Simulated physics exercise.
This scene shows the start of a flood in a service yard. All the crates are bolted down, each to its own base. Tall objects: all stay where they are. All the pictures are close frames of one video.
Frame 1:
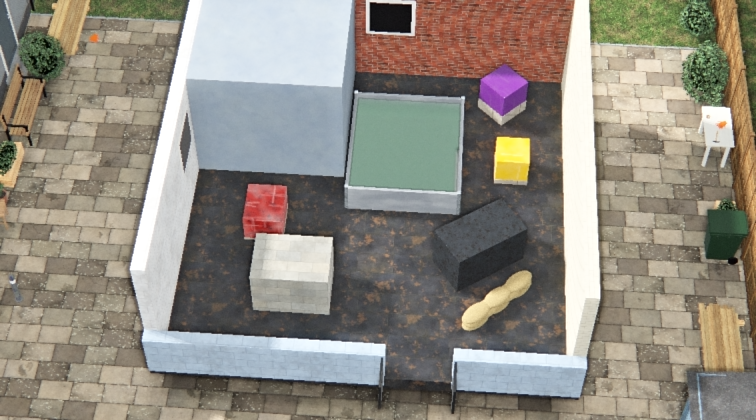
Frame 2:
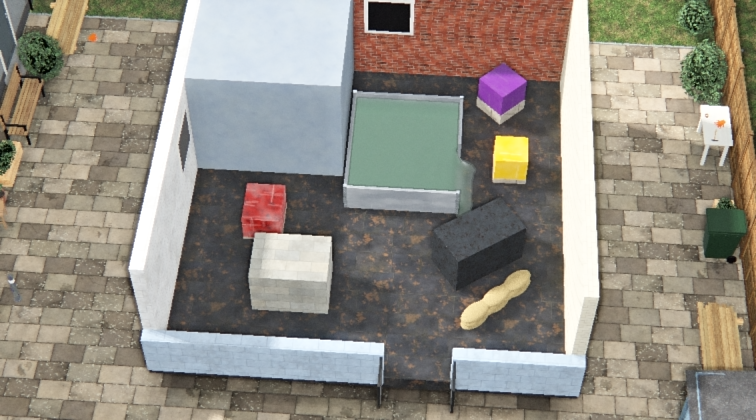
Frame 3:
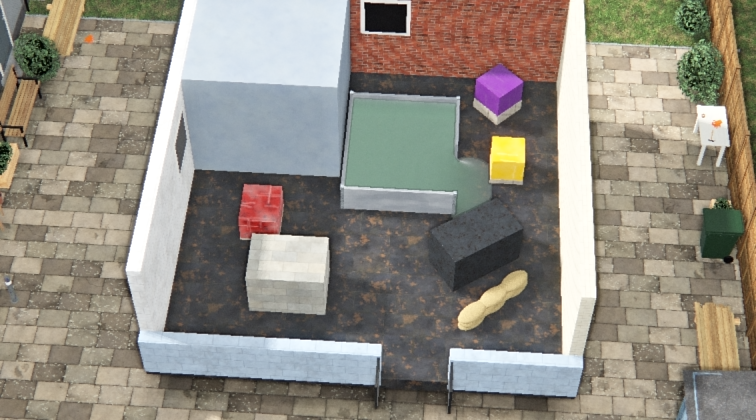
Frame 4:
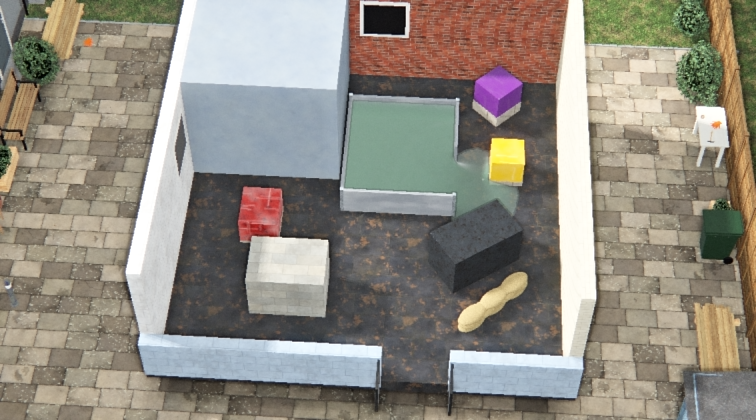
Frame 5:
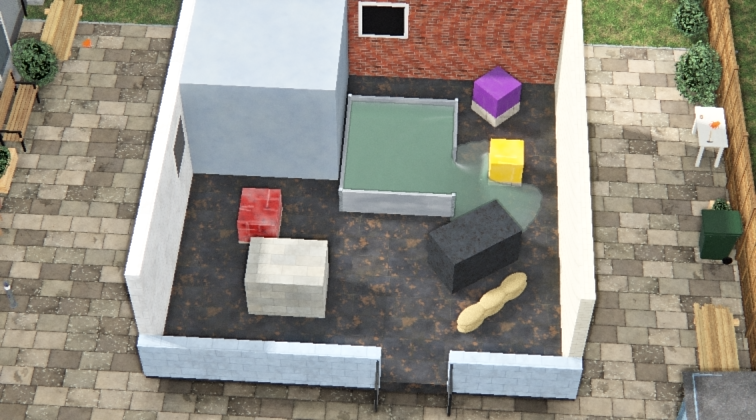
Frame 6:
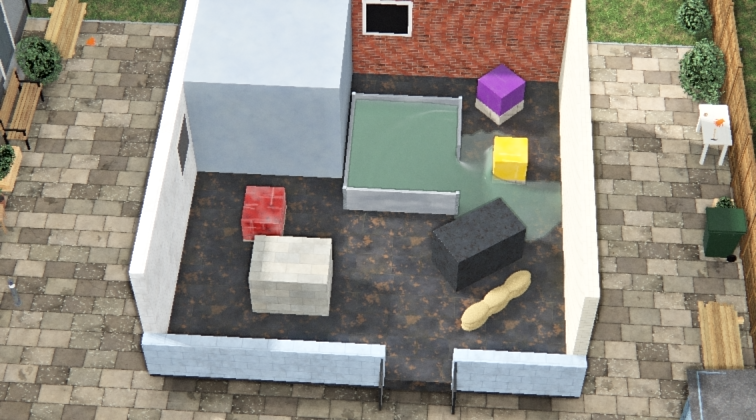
Greenish water in a low, pale-walled square tank lies at the centre of a dark-floored, walled yard, seen from high above with paving on both sides. A pale blue block stands behind left, red and whitish blocks in front, and purple, yellow and black blocks and a tan, lumpy shape to the right. Water pours from the tank's right side and spreads rightward between the yellow and black blocks, while the view shifts very slightly.
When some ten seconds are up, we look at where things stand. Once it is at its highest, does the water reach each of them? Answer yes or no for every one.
Purple crate: No, it stays dry; red crate: Yes, it gets wet; yellow crate: Yes, it gets wet.
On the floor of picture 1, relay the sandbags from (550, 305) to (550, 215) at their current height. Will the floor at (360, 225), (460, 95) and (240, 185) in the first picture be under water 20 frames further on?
In the order asked - drenched, drenched, bone dry.
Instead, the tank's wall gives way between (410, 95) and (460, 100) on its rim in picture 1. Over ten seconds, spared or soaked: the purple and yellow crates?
In that case the purple crate is flooded and the yellow crate is flooded.
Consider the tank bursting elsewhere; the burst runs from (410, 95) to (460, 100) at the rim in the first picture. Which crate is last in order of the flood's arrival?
The one in red.
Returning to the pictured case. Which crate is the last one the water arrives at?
Last of all: The red crate.
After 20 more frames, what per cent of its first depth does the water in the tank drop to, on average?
Near 48 in a hundred.
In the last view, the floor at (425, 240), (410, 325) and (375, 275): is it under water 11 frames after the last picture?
Going through them in order, I'd say drenched, clear and clear.
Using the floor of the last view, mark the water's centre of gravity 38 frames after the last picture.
Estimate: (450, 202).
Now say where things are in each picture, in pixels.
In the first frame, the water tank at (406, 144) is whole and still.
In the second frame, water pours out at (456, 182) and has run to a hidden place.
In the third frame, water pours out at (453, 183) and has run to a hidden place.
In the fourth frame, the front is at a hidden place, out from the gap at (453, 185).
In the fifth frame, water pours out at (452, 186) and has run to (538, 199).
In the sixth frame, the front is at (561, 214), out from the gap at (456, 183).
A moment on, water covers 15 % of the floor; the purple crate water round its plinth, the red crate not reached, the yellow crate water round its plinth.
Next, water covers 30 % of the floor; the purple crate water round its plinth, the red crate not reached, the yellow crate water round its plinth.
Then, water covers 45 % of the floor; the purple crate water round its plinth, the red crate not reached, the yellow crate water round its plinth.
Later, water covers 75 % of the floor; the purple crate water round its plinth, the red crate water round its plinth, the yellow crate water round its plinth.
In the end, water covers 95 % of the floor; the purple crate stayed above the water, the red crate was topped, the yellow crate was topped.
